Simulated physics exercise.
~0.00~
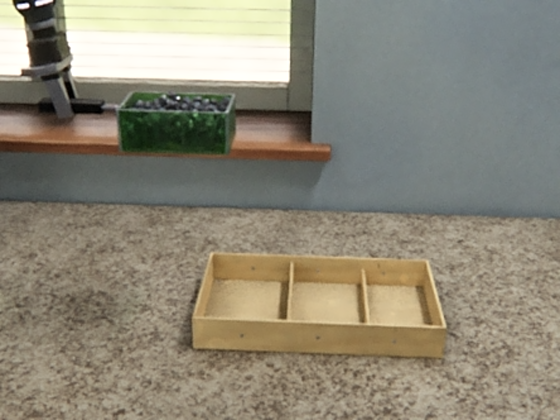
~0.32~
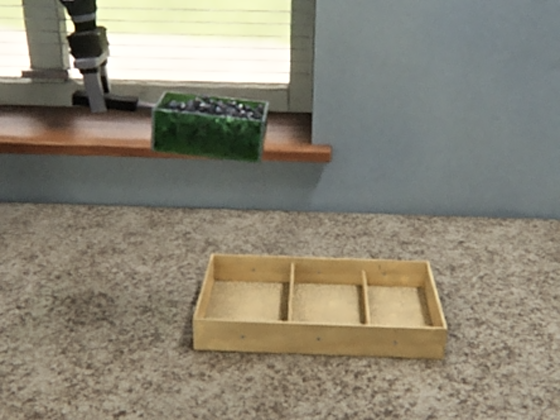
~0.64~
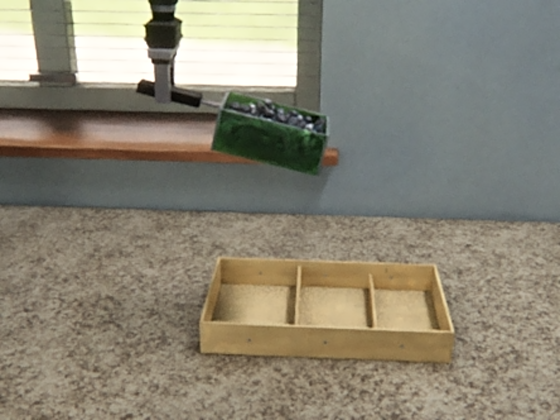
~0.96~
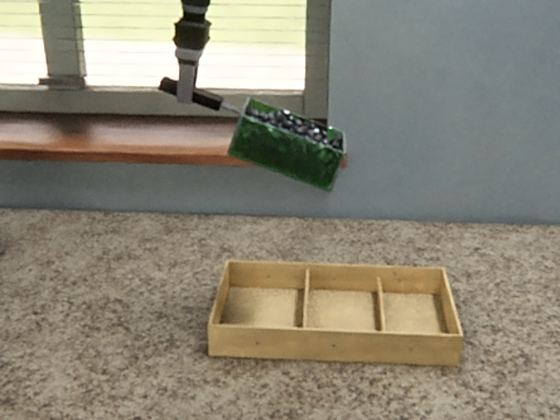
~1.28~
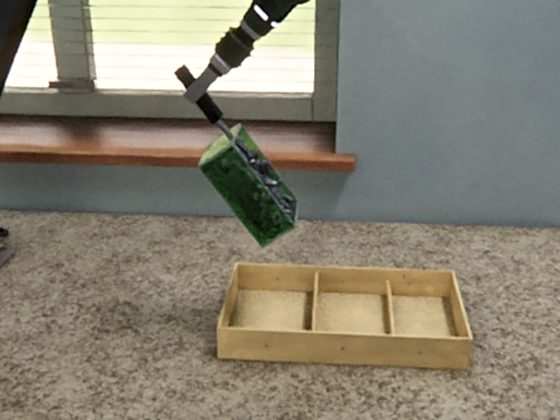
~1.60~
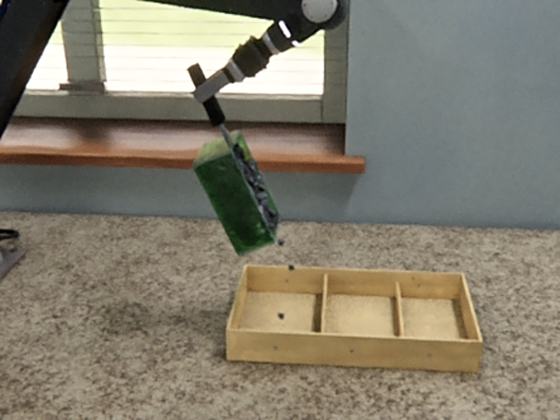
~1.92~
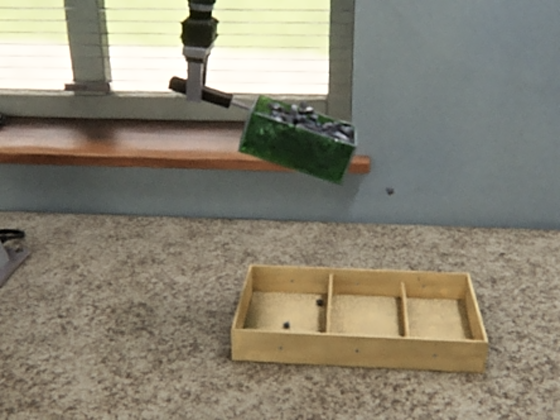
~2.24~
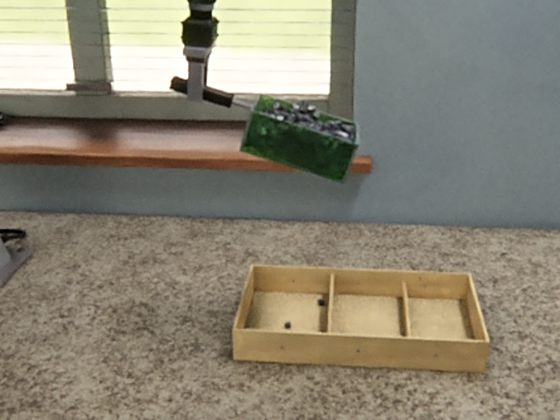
At first, a robotic arm holds a green box filled with small dark pebbles in front of a window sill, above a shallow wooden crate split into three parts. The arm carries the box to the right and begins tipping its right end downward. It then swings the box lower and tilts it steeply over the crate's left side. A few pebbles drop out toward the left part. The arm lifts the box back to a slight tilt as one stray pebble flies off to the right. Finally, the box hangs still, mostly full, with two pebbles visible in the crate's left part.
